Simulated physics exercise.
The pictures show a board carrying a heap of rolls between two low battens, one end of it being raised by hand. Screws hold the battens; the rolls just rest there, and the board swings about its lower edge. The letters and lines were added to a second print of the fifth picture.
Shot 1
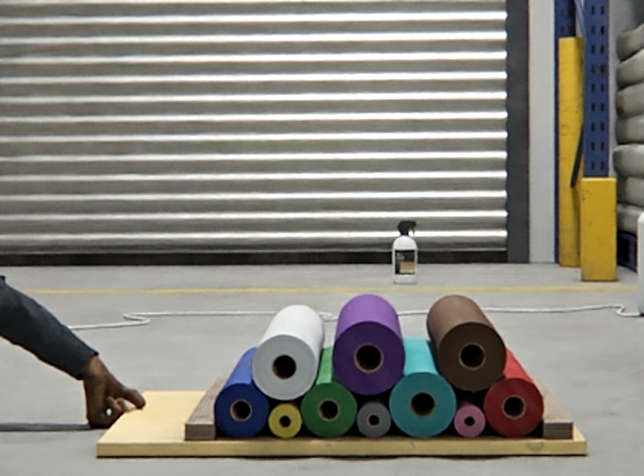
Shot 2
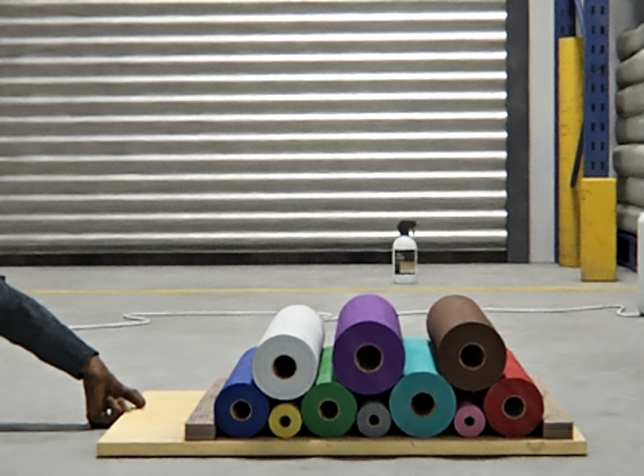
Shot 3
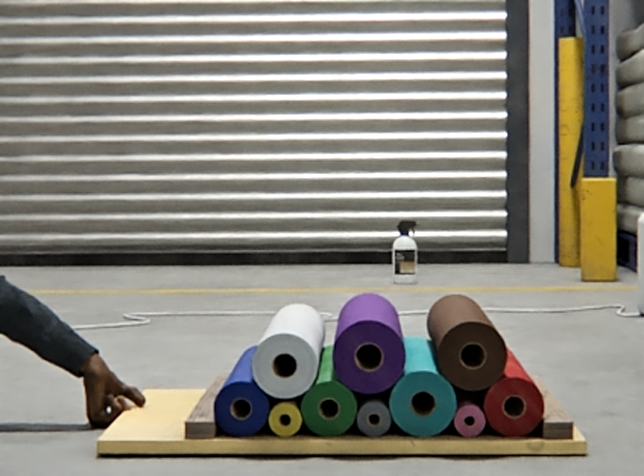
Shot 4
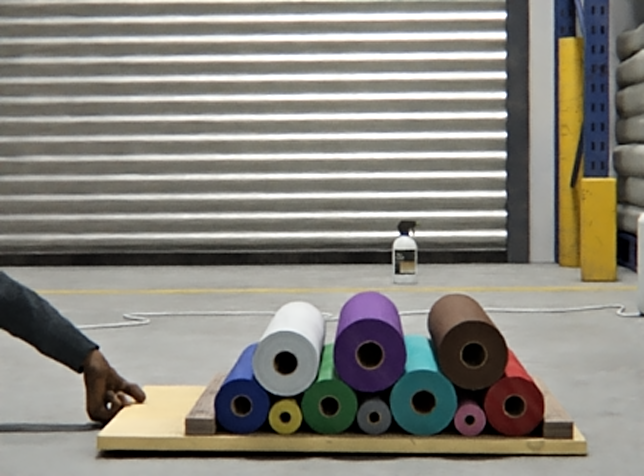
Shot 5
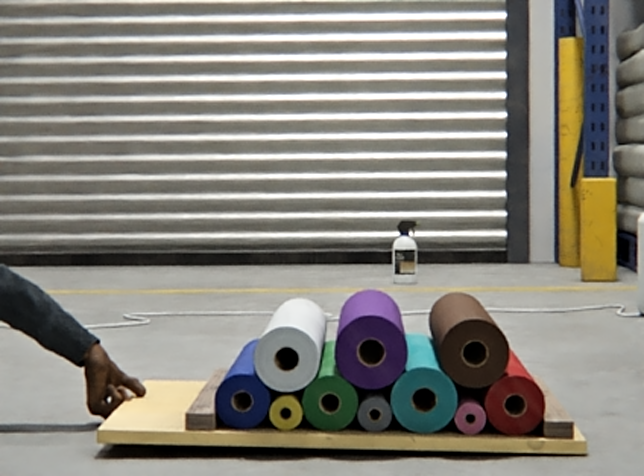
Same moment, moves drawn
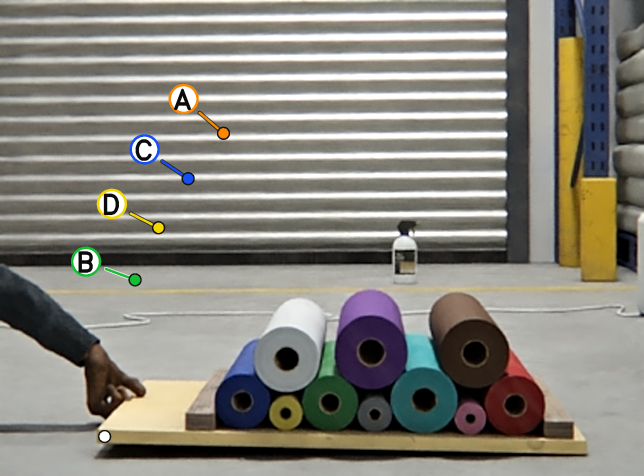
A dark-sleeved hand at the left slowly lifts the near end of a pale wooden board very slightly off a grey warehouse floor, seen level from the front by a still camera. Between two battens lie blue, yellow, green, grey, turquoise, pink and red rolls, with white, purple and brown ones on top, before a ribbed shutter and spray bottle. The board tilts gently, the rolls rising slightly with it.
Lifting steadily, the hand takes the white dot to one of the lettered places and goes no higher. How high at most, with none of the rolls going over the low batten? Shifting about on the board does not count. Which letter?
Stop at C.
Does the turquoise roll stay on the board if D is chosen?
Yes, with D.
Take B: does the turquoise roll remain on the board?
Yes, with B.
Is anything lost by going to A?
Yes.
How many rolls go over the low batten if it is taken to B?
The count is none.
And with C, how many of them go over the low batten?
With C, none.
On the marked copy, A at (224, 133); B at (135, 280); C at (188, 178); D at (159, 228); the white dot at (105, 436).
Taking C. A third of the way, board at 19°.
Two thirds of the way, board at 34°.
When it is over, board at 34°, none over the low batten.
As for the rest, A one over the low batten (brown); B none over the low batten; D none over the low batten.
